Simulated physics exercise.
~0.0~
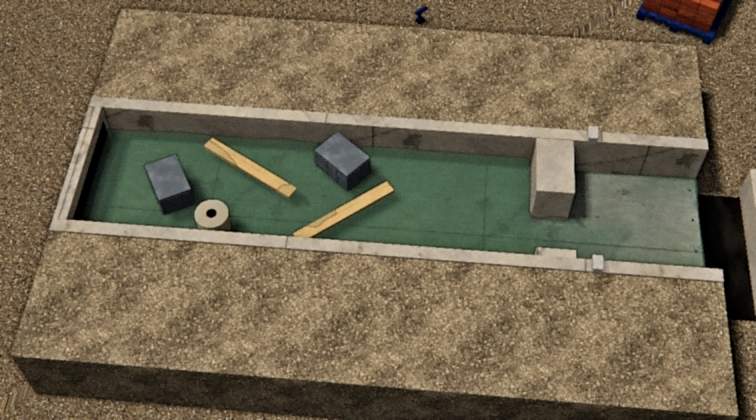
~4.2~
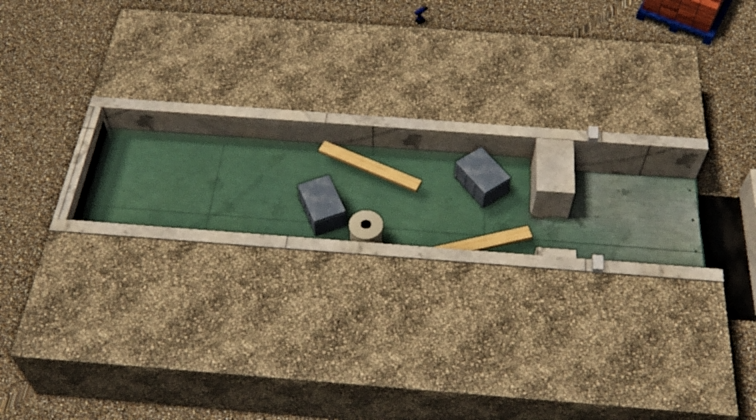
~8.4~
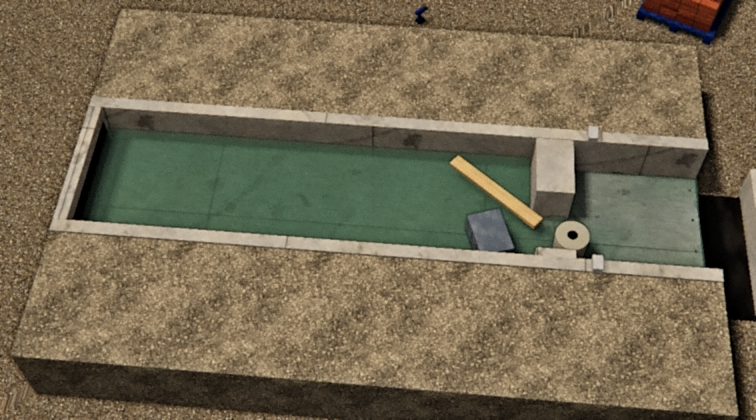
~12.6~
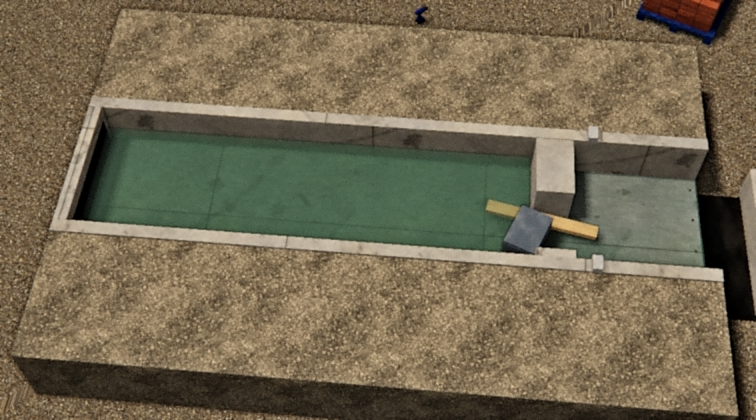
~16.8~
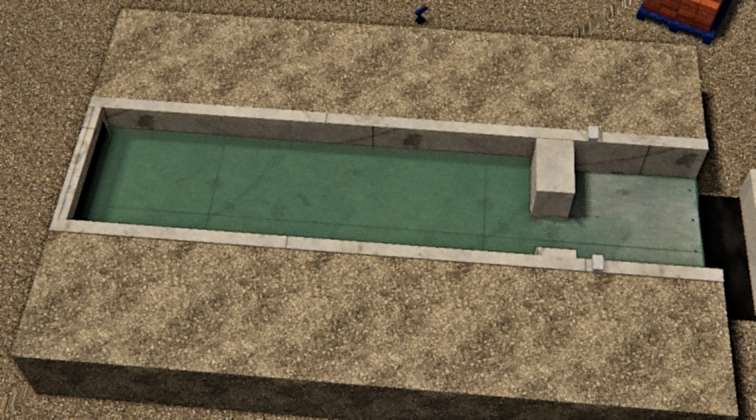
Blocks, planks and a pale roller drift right along a green channel until none remain.
